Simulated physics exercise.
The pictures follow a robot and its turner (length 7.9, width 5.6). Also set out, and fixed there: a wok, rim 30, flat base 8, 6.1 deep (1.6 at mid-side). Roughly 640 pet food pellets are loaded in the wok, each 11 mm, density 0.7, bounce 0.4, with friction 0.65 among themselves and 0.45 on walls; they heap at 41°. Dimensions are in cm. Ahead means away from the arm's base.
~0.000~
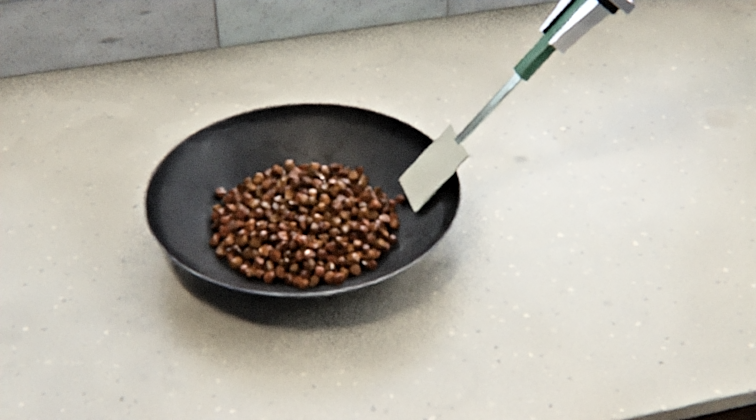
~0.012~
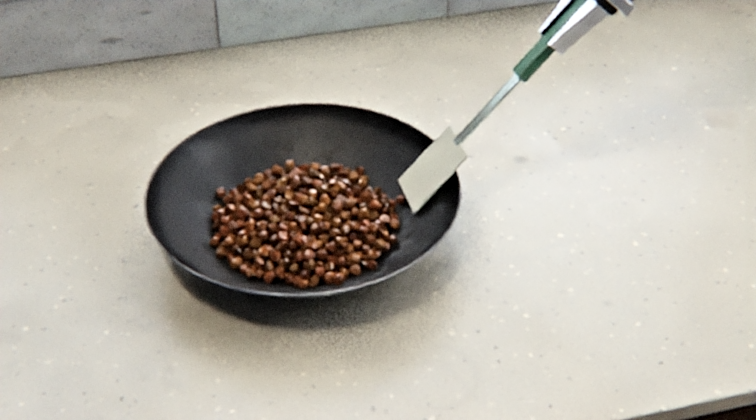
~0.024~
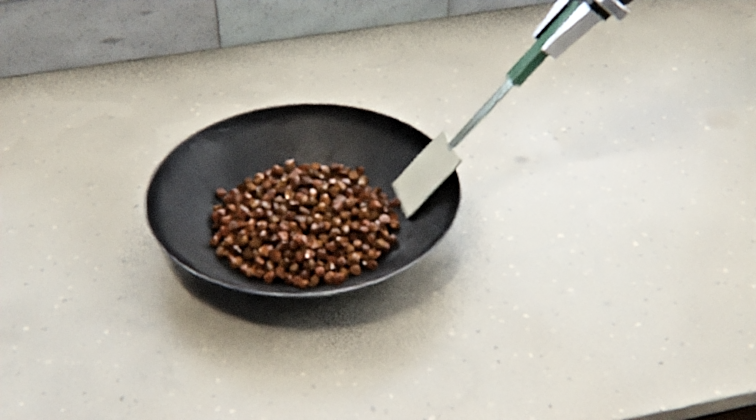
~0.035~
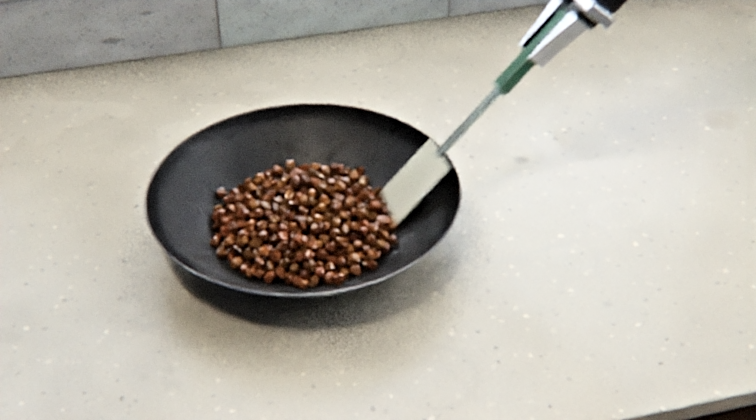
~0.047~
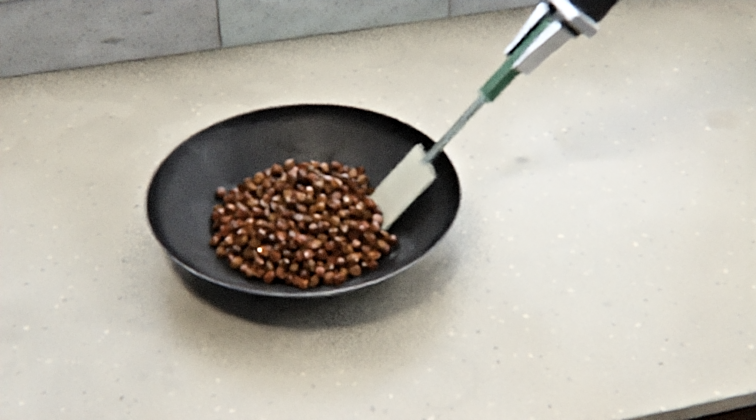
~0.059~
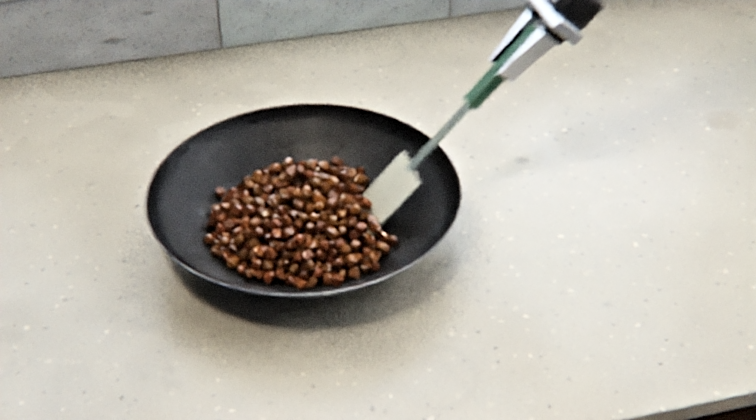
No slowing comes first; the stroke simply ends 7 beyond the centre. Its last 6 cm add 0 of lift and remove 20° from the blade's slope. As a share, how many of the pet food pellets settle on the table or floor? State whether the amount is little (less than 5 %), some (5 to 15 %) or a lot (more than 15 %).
The amount is some, 5 to 15 %.
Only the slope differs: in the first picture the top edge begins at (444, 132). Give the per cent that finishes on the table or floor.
Spill: Approx. 10 per cent.
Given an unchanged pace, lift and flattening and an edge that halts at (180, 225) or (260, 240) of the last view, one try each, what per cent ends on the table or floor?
Around 35 per cent for the first try and 0 per cent for the second.
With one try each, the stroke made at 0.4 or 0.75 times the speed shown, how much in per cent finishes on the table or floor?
I'd say near 0 and then near 5 per cent.
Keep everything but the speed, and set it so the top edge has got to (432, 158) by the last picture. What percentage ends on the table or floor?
Share: Roughly 0 %.
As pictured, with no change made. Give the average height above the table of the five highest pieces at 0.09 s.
About 7 cm.
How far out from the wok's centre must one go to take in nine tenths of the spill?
Some 30 cm from the centre.
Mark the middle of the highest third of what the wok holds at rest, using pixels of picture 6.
About (200, 219).
By 0.09 s, sloping 48°, highest piece 7 above the table; 642 in the wok.
By 0.12 s, sloping 43°, highest piece 9 above the table; 642 in the wok.
By 0.34 s, sloping 28°, highest piece 7 above the table; 588 in the wok, 48 on the table or floor, 6 on the blade or in flight.
By 1.39 s, sloping 28°, highest piece 7 above the table; 587 in the wok, 55 on the table or floor.
Final count, 587 in the wok, 55 on the table or floor. That is 9 % on the table or floor.
